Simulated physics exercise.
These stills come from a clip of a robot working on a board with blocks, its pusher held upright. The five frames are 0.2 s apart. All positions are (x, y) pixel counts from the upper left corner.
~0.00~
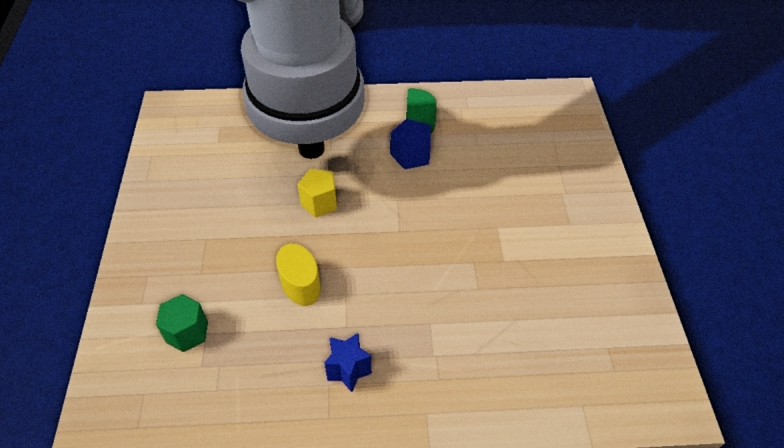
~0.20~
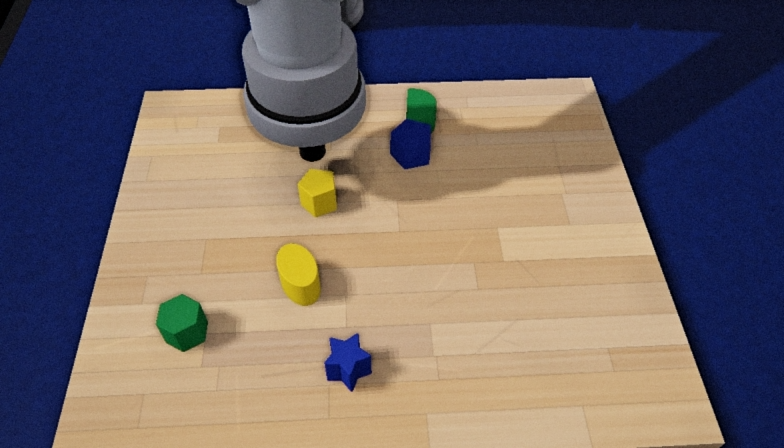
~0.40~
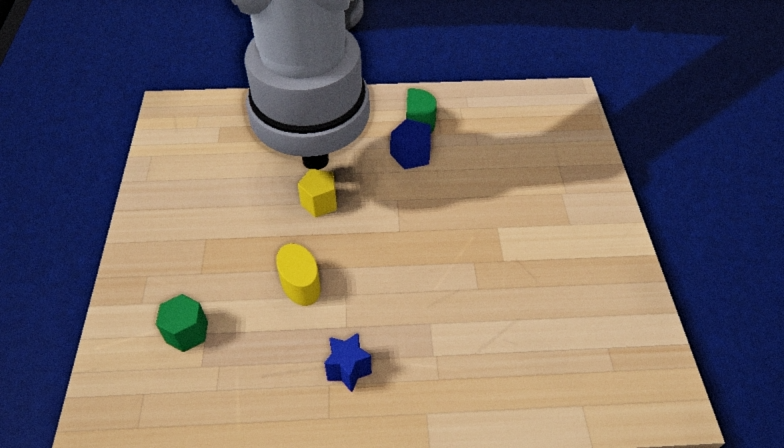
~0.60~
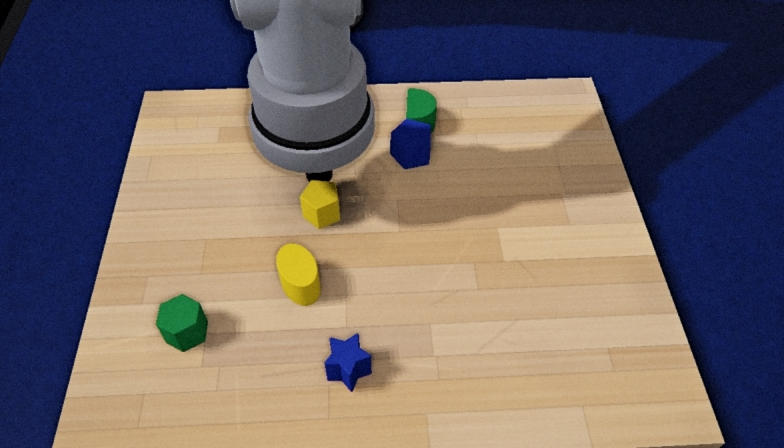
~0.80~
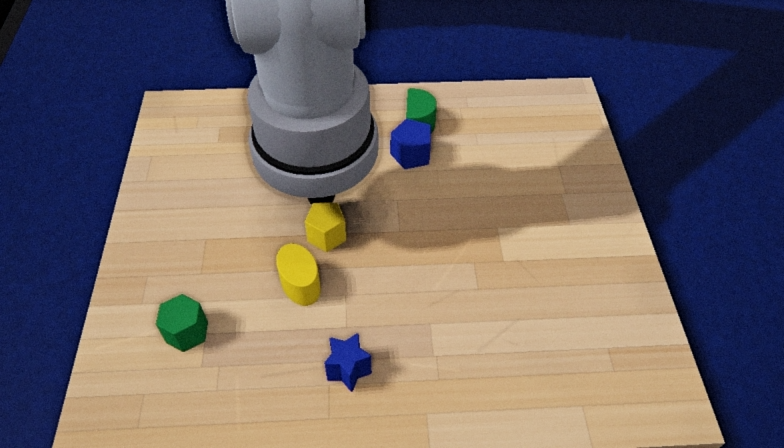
At the start, a grey robot arm hovers just above a yellow five-sided block on a wooden board scattered with yellow, green and blue blocks. The arm edges down to the block, then pushes it a short way toward the yellow oval, while the other blocks stay in place.
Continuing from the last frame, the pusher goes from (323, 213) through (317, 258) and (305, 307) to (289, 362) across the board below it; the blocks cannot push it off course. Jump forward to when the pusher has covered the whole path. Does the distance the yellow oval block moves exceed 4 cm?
Yes
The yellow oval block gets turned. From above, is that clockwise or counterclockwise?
Rotates clockwise.
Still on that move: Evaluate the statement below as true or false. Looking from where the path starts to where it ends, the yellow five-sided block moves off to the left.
That statement is accurate.
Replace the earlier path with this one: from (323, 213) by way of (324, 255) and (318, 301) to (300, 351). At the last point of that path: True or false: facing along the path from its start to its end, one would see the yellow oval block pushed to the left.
The statement is false.
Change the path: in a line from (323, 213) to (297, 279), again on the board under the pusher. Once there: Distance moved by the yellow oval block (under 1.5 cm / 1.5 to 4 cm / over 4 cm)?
The answer is 1.5 to 4 cm.
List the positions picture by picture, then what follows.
The first frame shows pusher's lower end at (312, 150); yellow oval block at (297, 264); yellow five-sided block at (318, 181); blue star-shaped block at (347, 352).
The second frame shows pusher at (313, 153); blocks still.
The third frame shows pusher at (316, 161); blocks still.
The fourth frame shows pusher at (320, 176); yellow five-sided block at (320, 193).
The fifth frame shows pusher at (321, 197); yellow oval block at (297, 264); yellow five-sided block at (325, 215); blue star-shaped block at (347, 352).
What follows on the original path. One third of the way, pusher at (315, 243); yellow five-sided block at (334, 259), turned 40° anticlockwise.
Two thirds of the way, pusher at (302, 293); yellow oval block at (274, 315), turned 25° clockwise; yellow five-sided block at (341, 285), turned 110° anticlockwise.
At the end, pusher at (286, 349); yellow oval block at (242, 360), turned 65° clockwise; yellow five-sided block at (341, 285), turned 110° anticlockwise; blue star-shaped block still.
